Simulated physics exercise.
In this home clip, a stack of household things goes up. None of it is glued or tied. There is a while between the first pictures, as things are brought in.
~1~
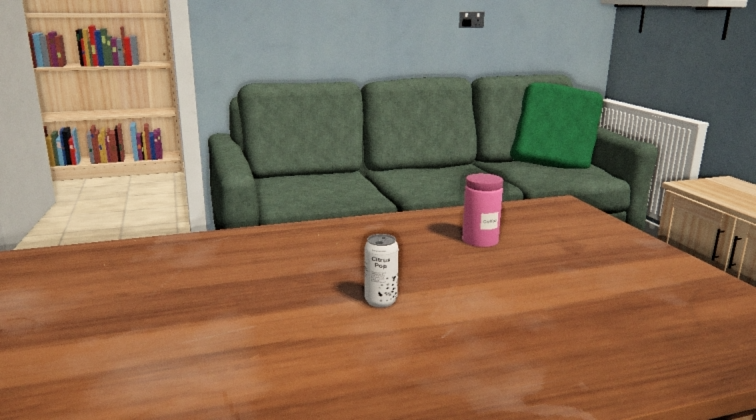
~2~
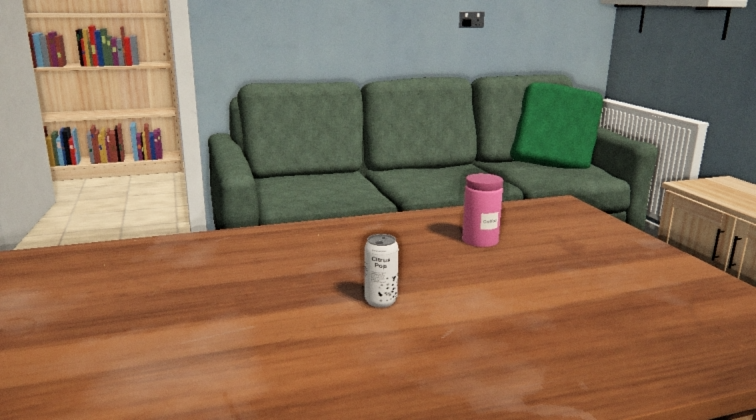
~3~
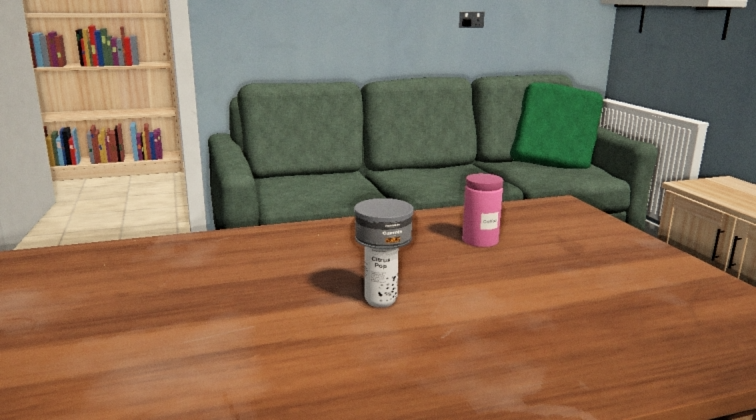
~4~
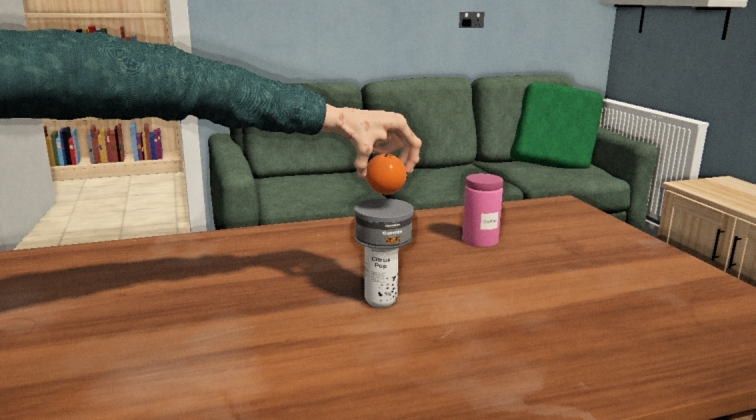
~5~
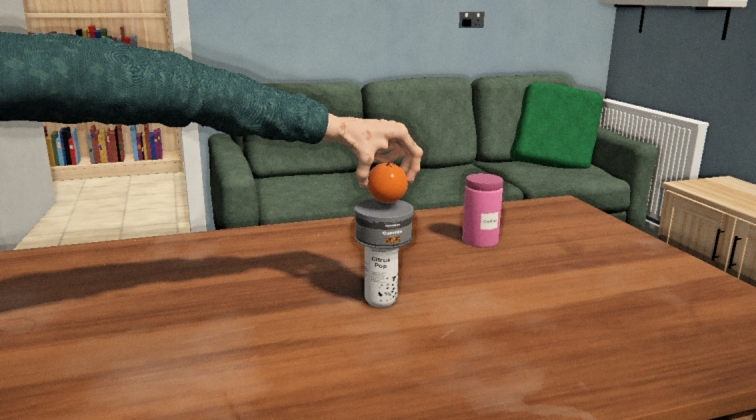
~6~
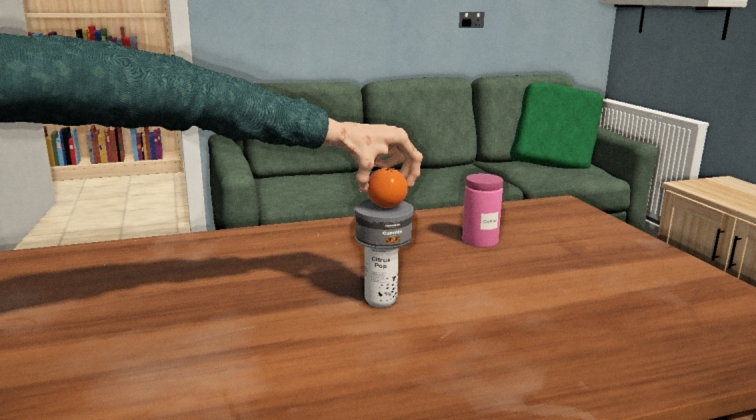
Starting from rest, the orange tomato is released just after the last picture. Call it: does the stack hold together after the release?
Yes, it holds together.
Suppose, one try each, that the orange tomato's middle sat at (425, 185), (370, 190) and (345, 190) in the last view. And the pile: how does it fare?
In order, the pile tumbles down, then stands firm, and lastly tumbles down.
Then, 0.30 s after the last picture, nothing has stirred.
Then, 0.70 s after the last picture, orange tomato resting near (387, 188).
At rest, all 4 in place. Seen from the same camera at the end, orange tomato near (387, 188). The pile stays up.
